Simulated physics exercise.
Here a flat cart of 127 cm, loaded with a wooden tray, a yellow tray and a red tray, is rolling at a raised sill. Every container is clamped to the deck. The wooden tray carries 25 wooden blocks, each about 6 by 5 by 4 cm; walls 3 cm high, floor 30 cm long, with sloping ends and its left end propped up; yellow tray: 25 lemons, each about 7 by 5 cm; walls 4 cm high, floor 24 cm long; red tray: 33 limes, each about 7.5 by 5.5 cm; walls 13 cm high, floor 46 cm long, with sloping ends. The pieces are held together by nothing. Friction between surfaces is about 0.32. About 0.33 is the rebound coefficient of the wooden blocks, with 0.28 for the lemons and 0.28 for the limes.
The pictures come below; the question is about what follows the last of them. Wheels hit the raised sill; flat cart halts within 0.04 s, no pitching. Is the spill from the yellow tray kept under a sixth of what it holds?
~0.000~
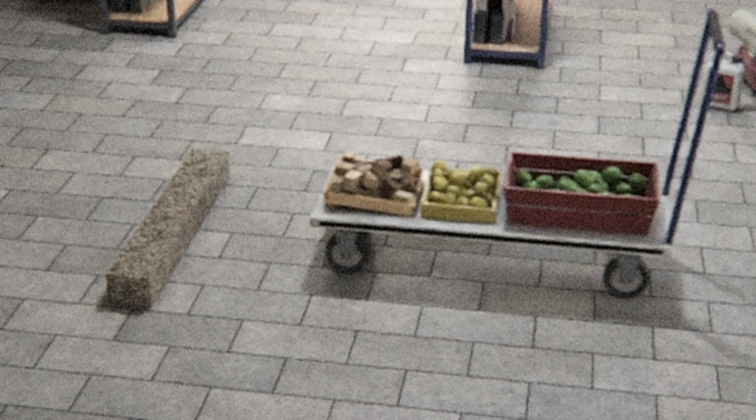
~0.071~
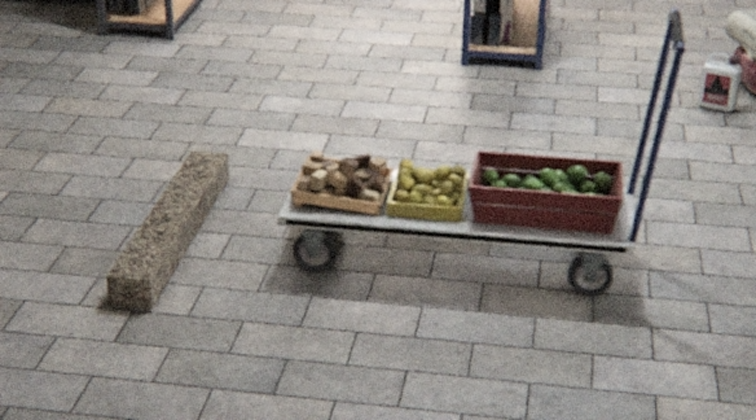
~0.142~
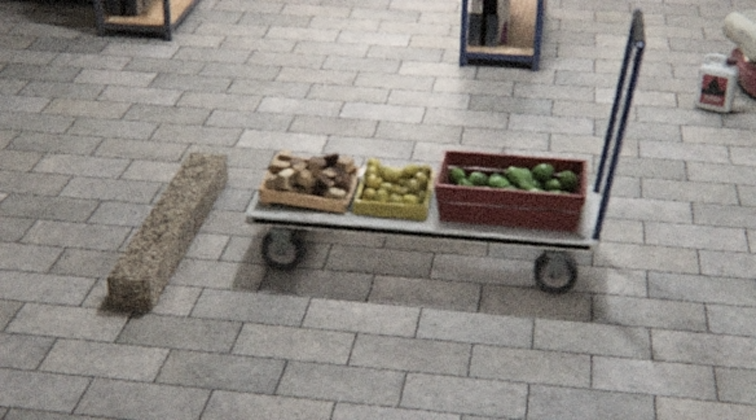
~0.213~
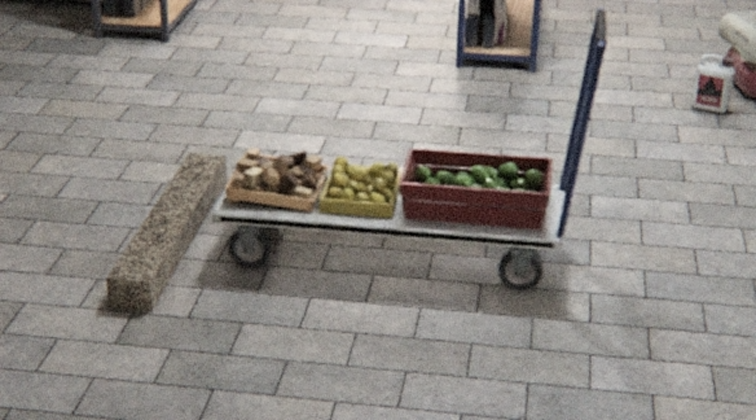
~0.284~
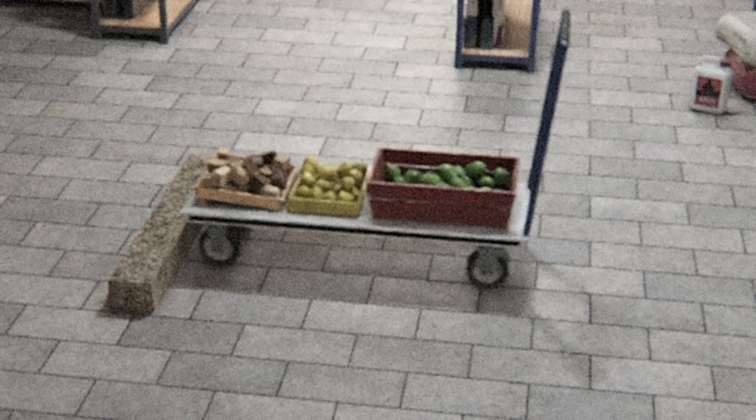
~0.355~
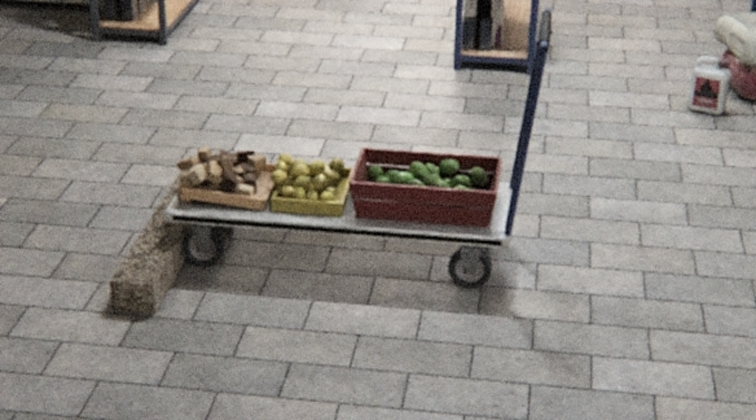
No, escapees number beyond one in six.
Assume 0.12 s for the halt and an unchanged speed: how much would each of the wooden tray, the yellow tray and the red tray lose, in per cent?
Wooden tray 20 %, yellow tray 30 %, red tray 0 %.
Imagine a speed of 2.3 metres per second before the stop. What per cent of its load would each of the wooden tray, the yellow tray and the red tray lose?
Wooden tray 30 %, yellow tray 40 %, red tray 0 %.
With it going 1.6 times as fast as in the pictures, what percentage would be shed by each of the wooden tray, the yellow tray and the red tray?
In that case the wooden tray sheds 40 per cent, the yellow tray 40 per cent and the red tray 0 per cent.
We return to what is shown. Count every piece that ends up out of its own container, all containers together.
Total: Around 14.
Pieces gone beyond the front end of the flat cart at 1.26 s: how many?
I'd put it at some 3 pieces.
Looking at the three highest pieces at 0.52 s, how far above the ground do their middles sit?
About 38 cm.
After 0.40 s, 1 of 25 out of the wooden tray, 3 of 25 out of the yellow tray and 0 of 33 out of the red tray.
After 0.52 s, 2 of 25 out of the wooden tray, 6 of 25 out of the yellow tray and 0 of 33 out of the red tray.
After 0.75 s, 5 of 25 out of the wooden tray, 8 of 25 out of the yellow tray and 0 of 33 out of the red tray.
When it is over (at 1.26 s), 6 of 25 out of the wooden tray, 8 of 25 out of the yellow tray and 0 of 33 out of the red tray. Asked share, 8 of 25, 32 per cent.
